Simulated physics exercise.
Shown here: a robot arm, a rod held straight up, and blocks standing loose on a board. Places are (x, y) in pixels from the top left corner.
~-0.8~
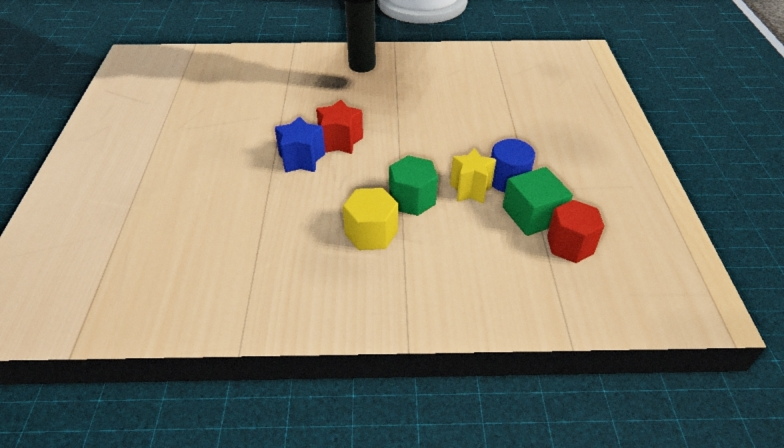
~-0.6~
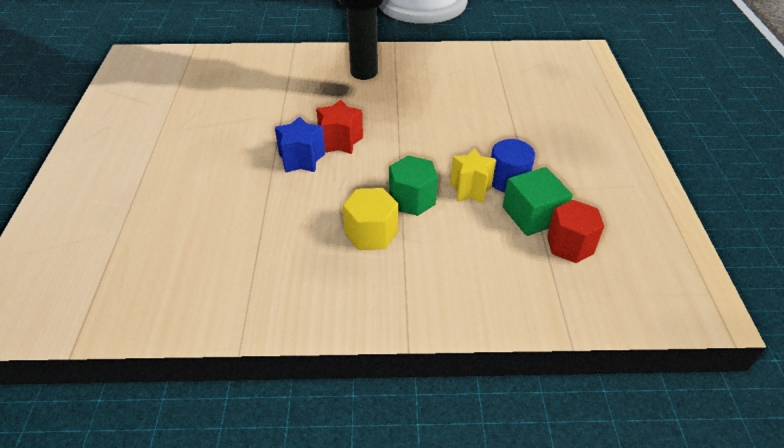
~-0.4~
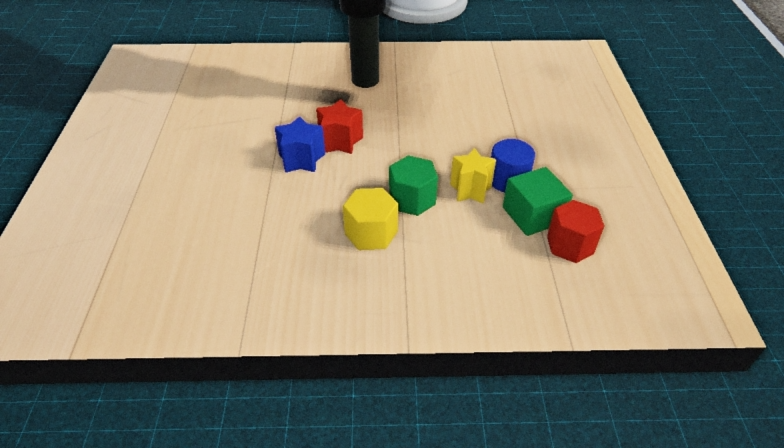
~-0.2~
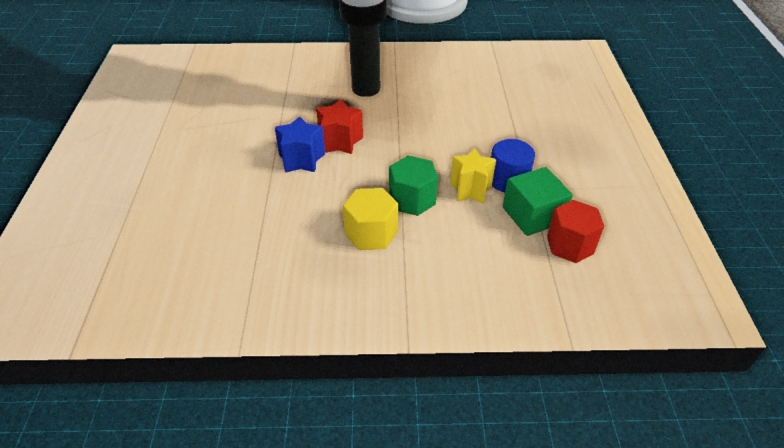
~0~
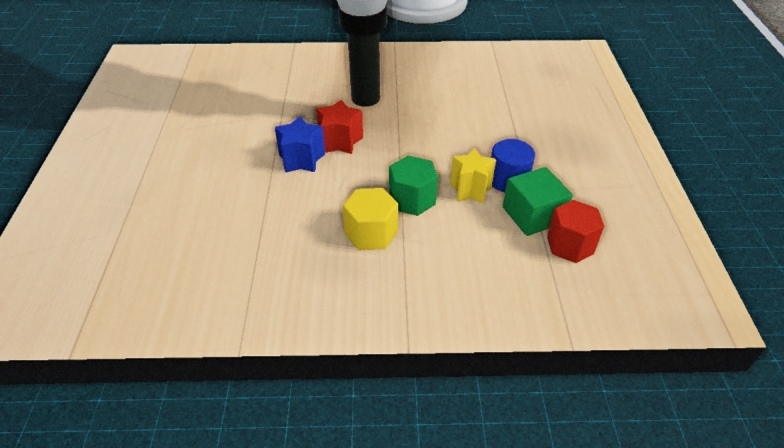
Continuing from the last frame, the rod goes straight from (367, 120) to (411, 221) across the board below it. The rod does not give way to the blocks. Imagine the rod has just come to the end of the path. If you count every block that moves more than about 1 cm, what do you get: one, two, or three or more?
Expect one.
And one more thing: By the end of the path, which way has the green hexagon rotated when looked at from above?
It twists against the clock when seen from above.
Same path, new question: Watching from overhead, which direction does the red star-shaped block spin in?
Its rotation is clockwise.
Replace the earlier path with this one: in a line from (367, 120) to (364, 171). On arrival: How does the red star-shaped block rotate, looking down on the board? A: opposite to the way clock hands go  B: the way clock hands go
B
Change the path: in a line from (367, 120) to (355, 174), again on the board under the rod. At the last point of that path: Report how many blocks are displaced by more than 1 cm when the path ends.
Here I'd predict two blocks moving more than 1 cm.
The first path, step by step. One third of the way, rod (381, 129); red star-shaped block (339, 116), turned 25° clockwise.
Two thirds of the way, rod (396, 162); red star-shaped block (339, 116), turned 25° clockwise; green hexagon (418, 177).
At the end, rod (412, 200); red star-shaped block (339, 116), turned 25° clockwise; yellow hexagon still; green hexagon (445, 214), turned 20° anticlockwise.
